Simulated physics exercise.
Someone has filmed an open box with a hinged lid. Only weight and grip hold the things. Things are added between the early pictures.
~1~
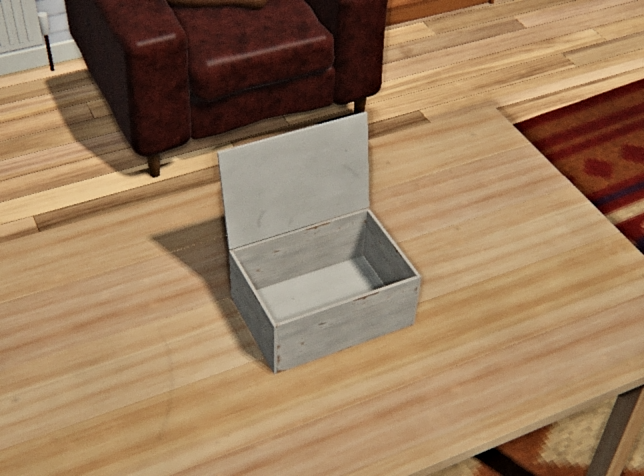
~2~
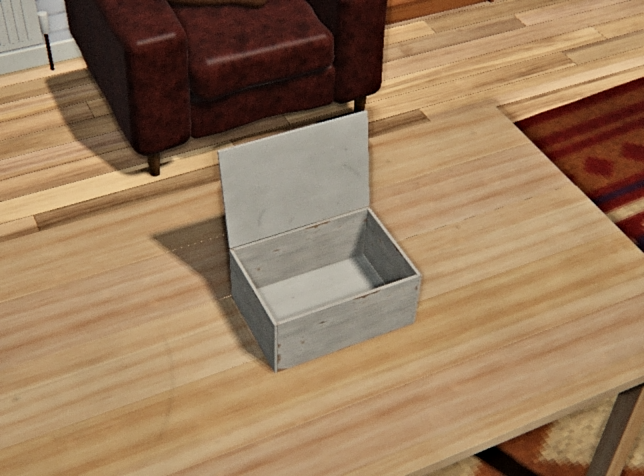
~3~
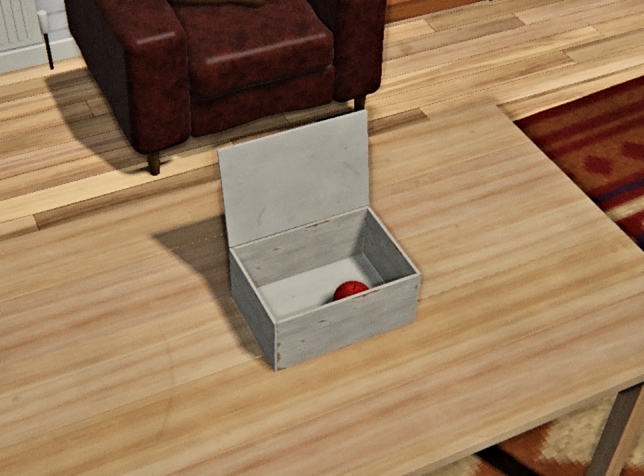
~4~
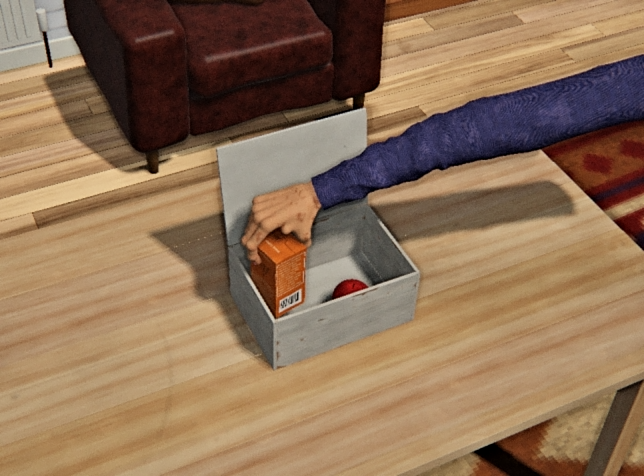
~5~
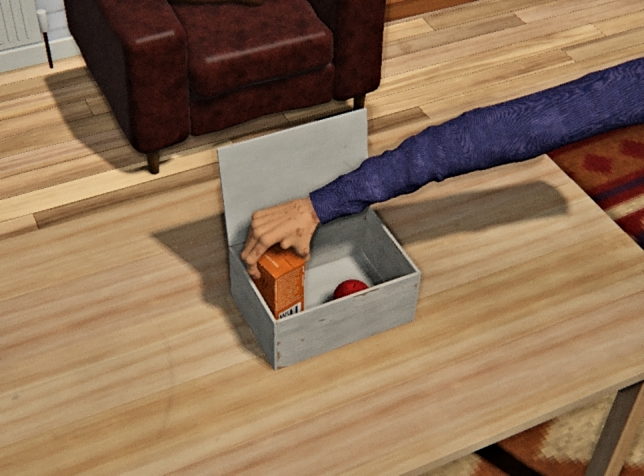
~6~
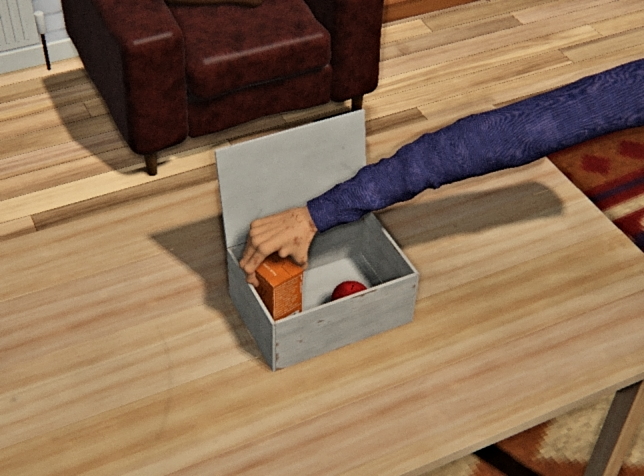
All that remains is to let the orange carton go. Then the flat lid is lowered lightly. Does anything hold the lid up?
In the end the lid is held up.
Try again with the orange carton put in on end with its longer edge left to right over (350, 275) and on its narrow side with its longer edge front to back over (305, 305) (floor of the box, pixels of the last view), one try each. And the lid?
In the first case it is held up; in the second case it closes.
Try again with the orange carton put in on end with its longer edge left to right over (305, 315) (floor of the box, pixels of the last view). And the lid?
Then it will not close.
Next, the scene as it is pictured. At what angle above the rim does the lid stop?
About 25°.
Then, 1.40 s after the last picture, lid 76° above the rim.
Then, 1.70 s after the last picture, lid 46° above the rim.
At rest, lid 23° above the rim; both in place. Seen from the same camera at the end, orange carton near (276, 293).
